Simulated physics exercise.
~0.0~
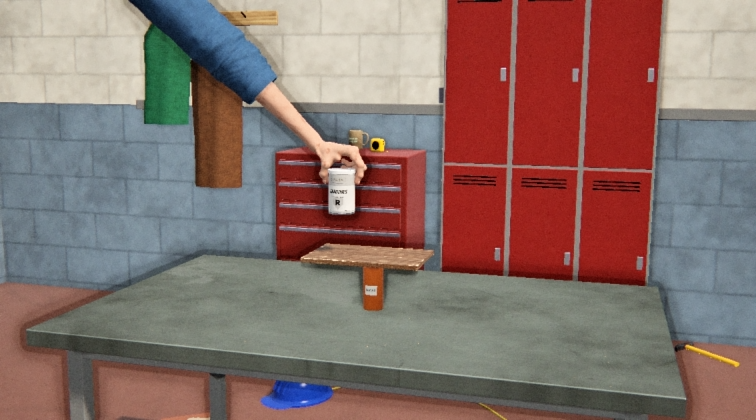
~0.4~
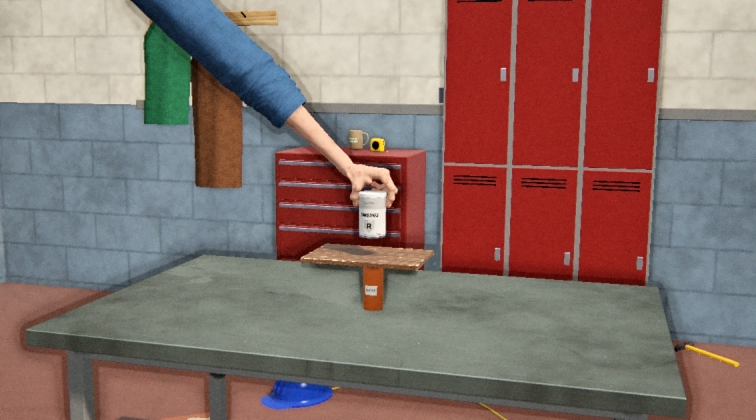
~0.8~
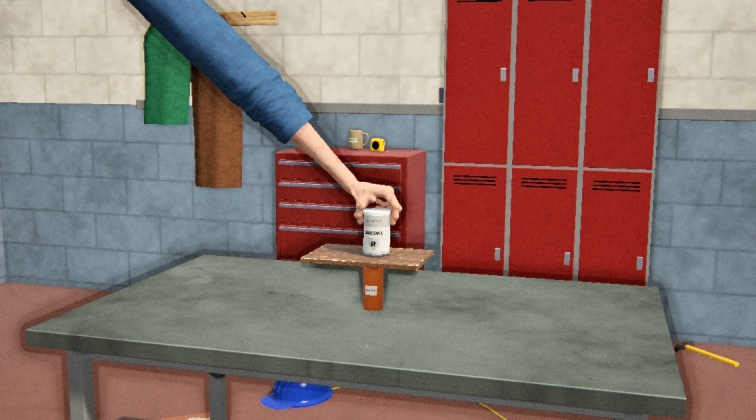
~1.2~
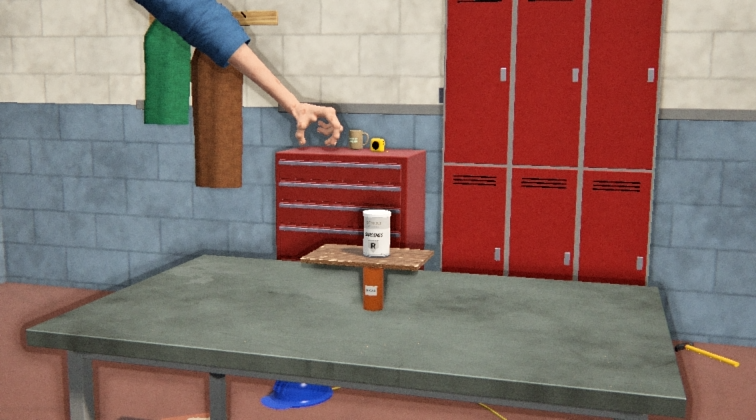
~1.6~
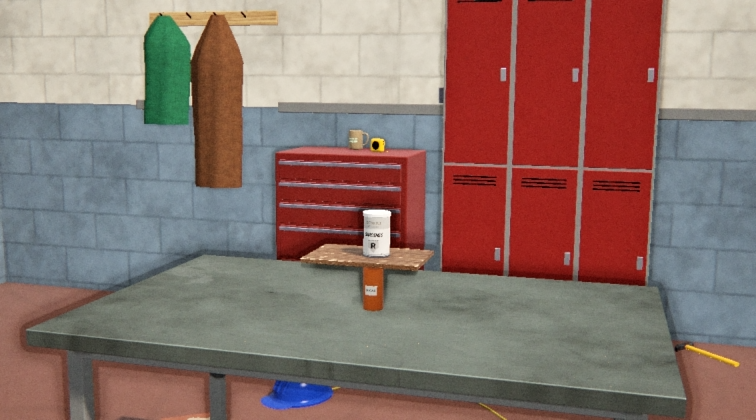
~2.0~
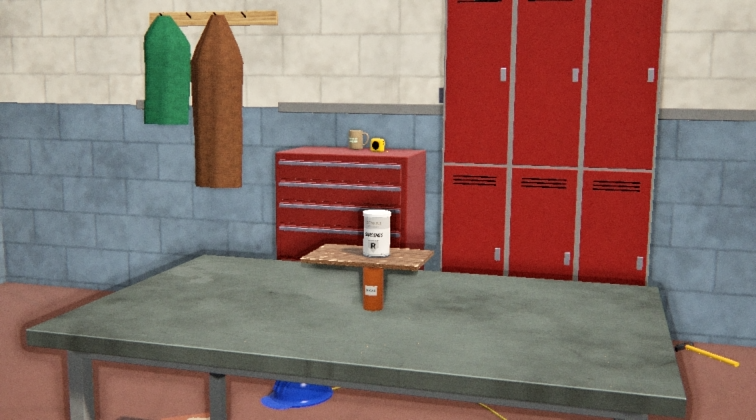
A hand lowers a white tin onto a brown board, lets go, and it stays balanced.
